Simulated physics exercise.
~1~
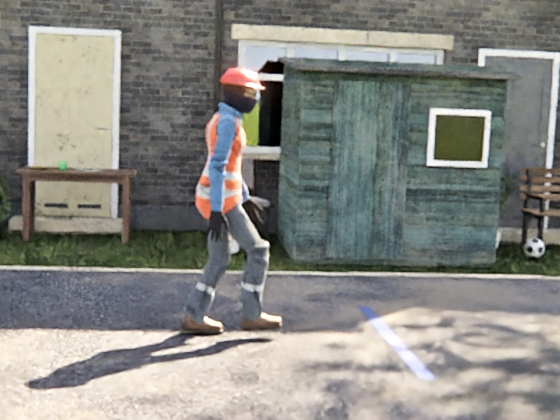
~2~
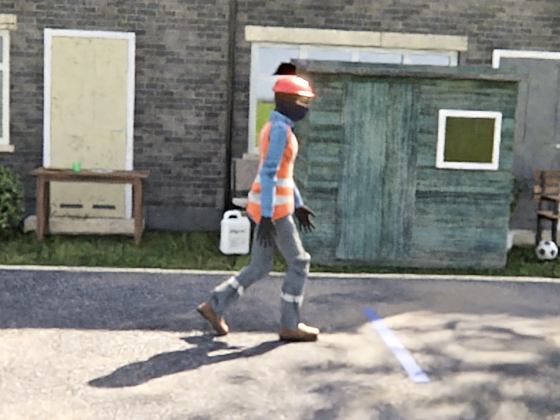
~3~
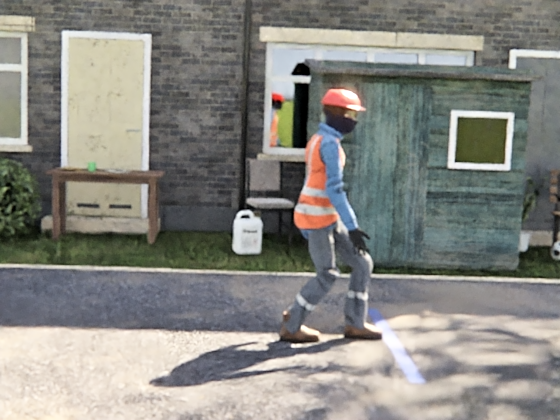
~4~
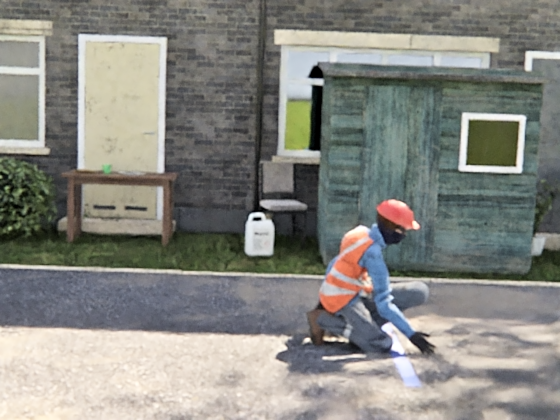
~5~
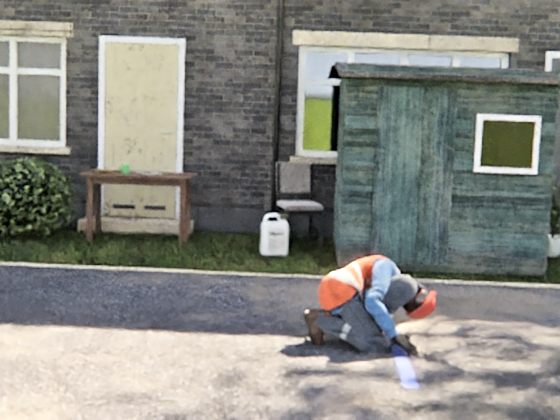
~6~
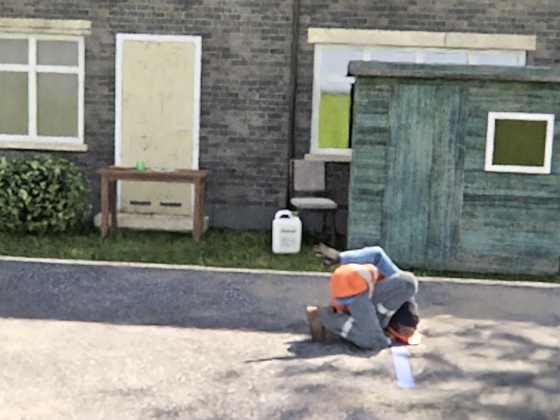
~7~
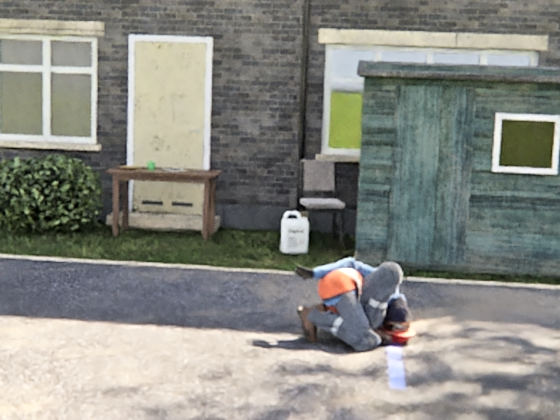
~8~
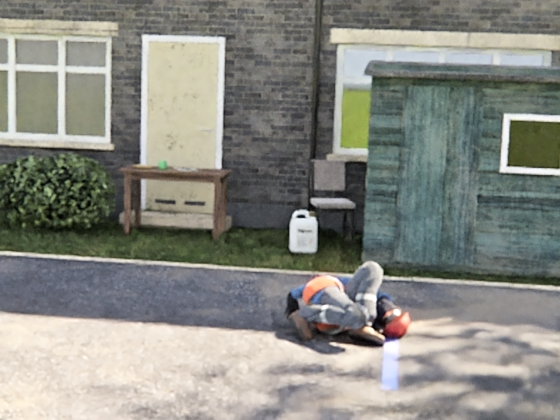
On a paved road before a brick building and green shed, a person in an orange vest and red helmet walks right toward a blue tape, drops to the knees, folds forward with hands reaching down, then rolls over and ends curled on the ground, just short of the tape.
